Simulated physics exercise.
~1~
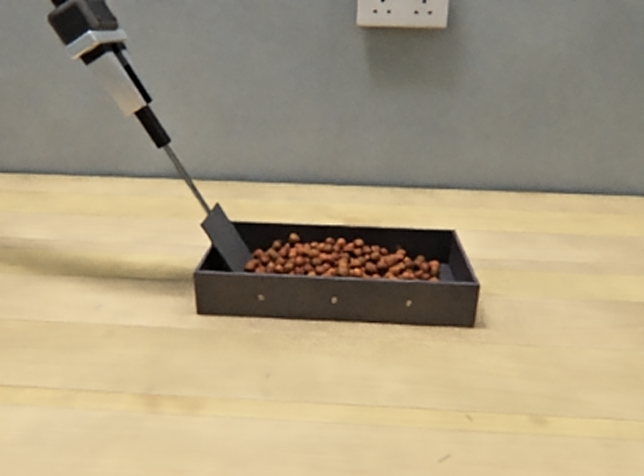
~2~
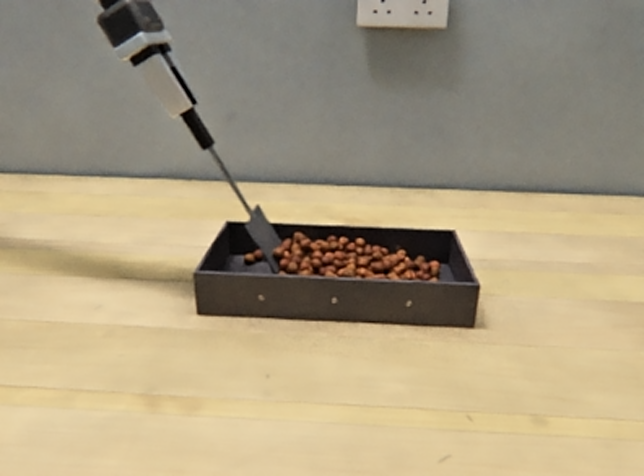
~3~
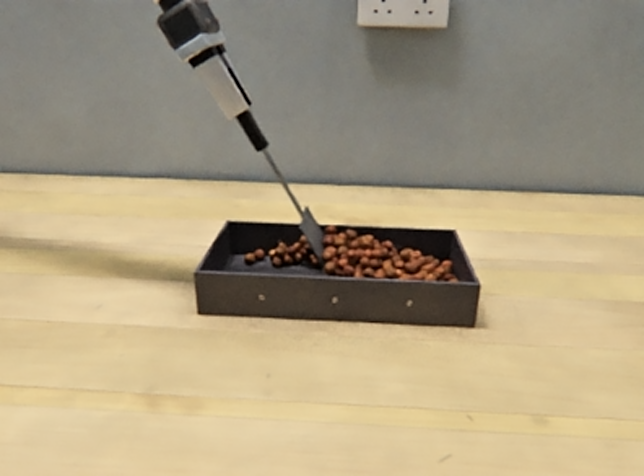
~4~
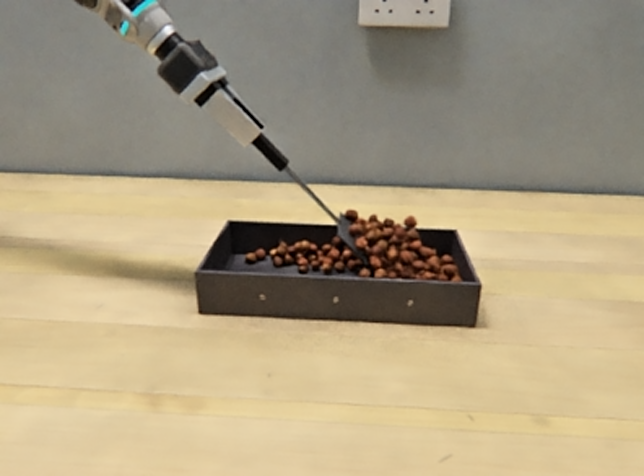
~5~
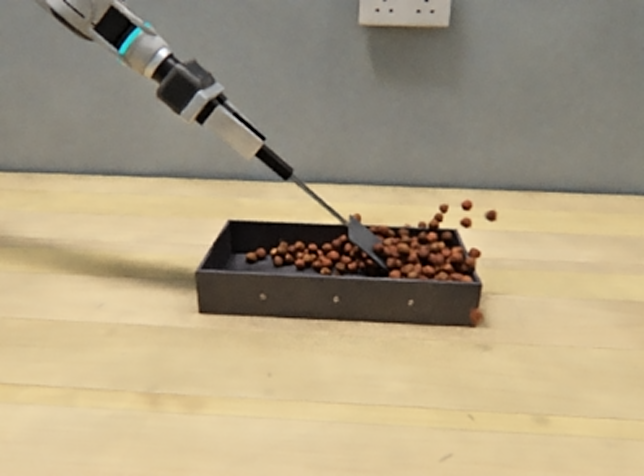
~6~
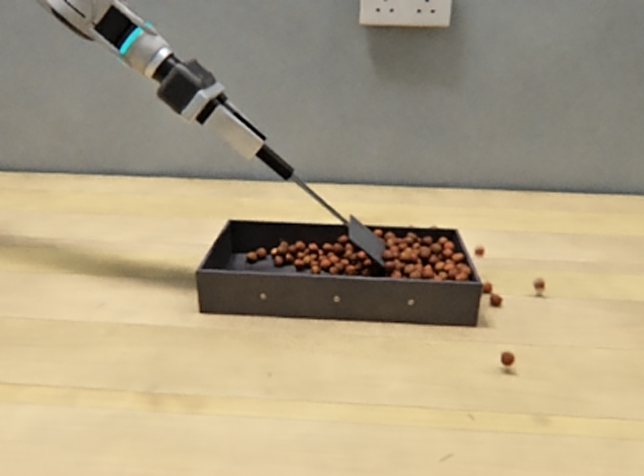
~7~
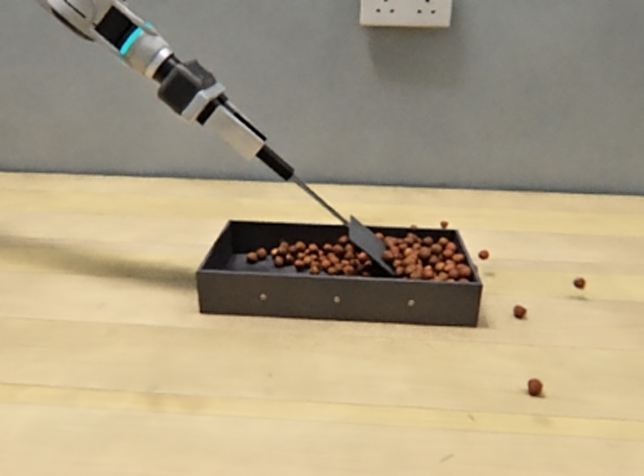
A robotic arm lowers a dark paddle into the left end of a shallow black tray holding a layer of reddish-brown hazelnuts on a wooden table. The paddle slides right through the nuts, leaving a thin trail behind it and heaping the rest ahead. As it nears the right side, it tilts flatter and the pile rises above the rim. The paddle then stops, and several nuts fly over the right end. A few roll away across the table, while nearly all the hazelnuts stay in the tray, crowded toward the right beside the still paddle.
